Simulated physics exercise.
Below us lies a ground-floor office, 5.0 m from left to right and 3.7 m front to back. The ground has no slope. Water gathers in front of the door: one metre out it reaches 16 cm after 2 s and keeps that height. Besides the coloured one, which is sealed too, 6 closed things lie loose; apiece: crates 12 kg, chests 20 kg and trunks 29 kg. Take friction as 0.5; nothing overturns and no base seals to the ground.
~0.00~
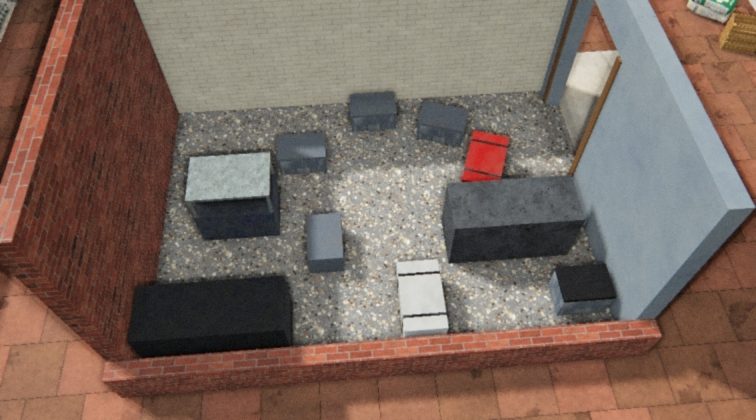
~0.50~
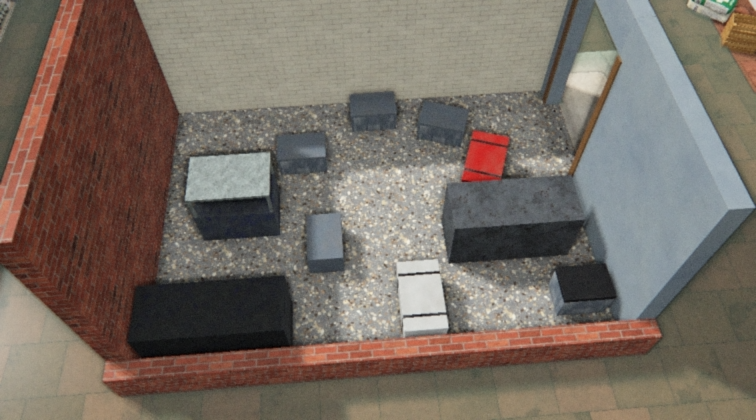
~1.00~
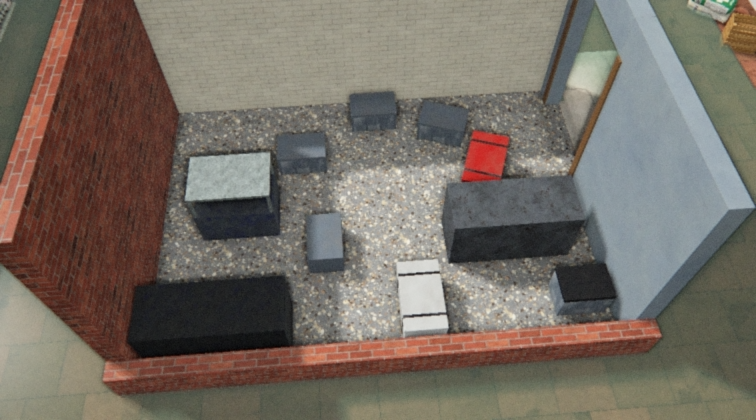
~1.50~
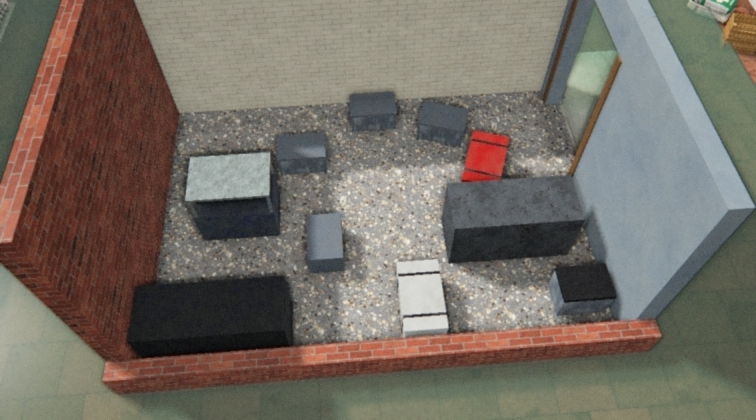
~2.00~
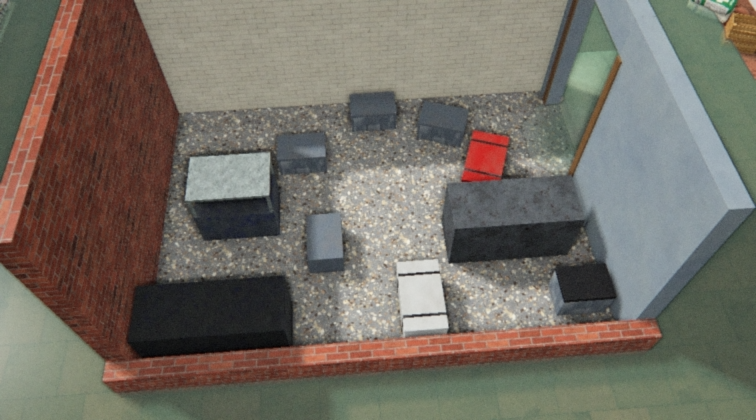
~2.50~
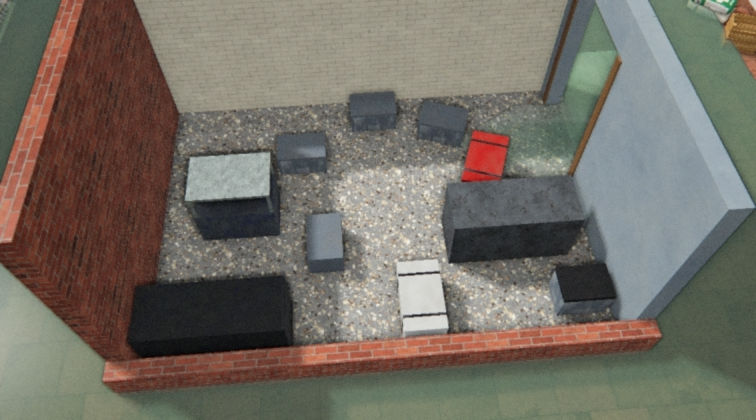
Shallow greenish water spreads over the paving outside a walled room seen from above, then seeps through the doorway at the upper right and creeps towards the red trunk, while the trunk and the grey, black and white objects stay still.
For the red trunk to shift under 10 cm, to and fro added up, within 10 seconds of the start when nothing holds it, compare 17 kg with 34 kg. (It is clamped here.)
Verdict: Neither weight holds it.
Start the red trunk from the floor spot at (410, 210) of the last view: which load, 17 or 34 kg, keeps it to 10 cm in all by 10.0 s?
Only the larger holds.
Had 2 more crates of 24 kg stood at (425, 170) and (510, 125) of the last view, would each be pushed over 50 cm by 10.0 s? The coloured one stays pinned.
In turn: Under, past it.
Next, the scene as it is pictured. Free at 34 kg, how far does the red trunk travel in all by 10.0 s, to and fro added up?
About 120 cm.
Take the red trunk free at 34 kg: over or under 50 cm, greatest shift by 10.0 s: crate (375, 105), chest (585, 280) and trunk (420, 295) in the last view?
In that order: Past it, short of it, under.
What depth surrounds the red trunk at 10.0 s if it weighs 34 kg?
About 6 cm.
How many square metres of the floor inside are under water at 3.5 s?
Some 3.0 m2.
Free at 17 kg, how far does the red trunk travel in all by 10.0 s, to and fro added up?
Some 250 cm in all.
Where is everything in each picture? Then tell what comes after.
The first picture shows the red trunk at (486, 158), on the bottom; water covers 0.0 m2; 0 of 7 have shifted.
The second picture shows the red trunk at (486, 158), on the bottom; 0.0 m2 under water; 0 of 7 have shifted.
The third picture shows the red trunk at (486, 158), on the bottom; water covers 0.0 m2; 0 of 7 have shifted.
The fourth picture shows the red trunk at (486, 158), on the bottom; 0.0 m2 under water; 0 of 7 have shifted.
The fifth picture shows the red trunk at (486, 158), on the bottom; 0.3 m2 under water; 0 of 7 have shifted.
The sixth picture shows the red trunk at (486, 158), on the bottom; 1.1 m2 under water; 0 of 7 have shifted.
After 3.5 s the red trunk would be 31 cm from its start with 17 kg and 4 cm from its start with 34 kg; 6 cm of water round it then.
After 4.5 s the red trunk would be 117 cm from its start with 17 kg and 28 cm from its start with 34 kg; 7 cm of water round it then.
After 7.0 s the red trunk would be 221 cm from its start with 17 kg and 68 cm from its start with 34 kg; 7 cm of water round it then.
After 10.0 s the red trunk would be 243 cm from its start with 17 kg and 111 cm from its start with 34 kg; 6 cm of water round it then.
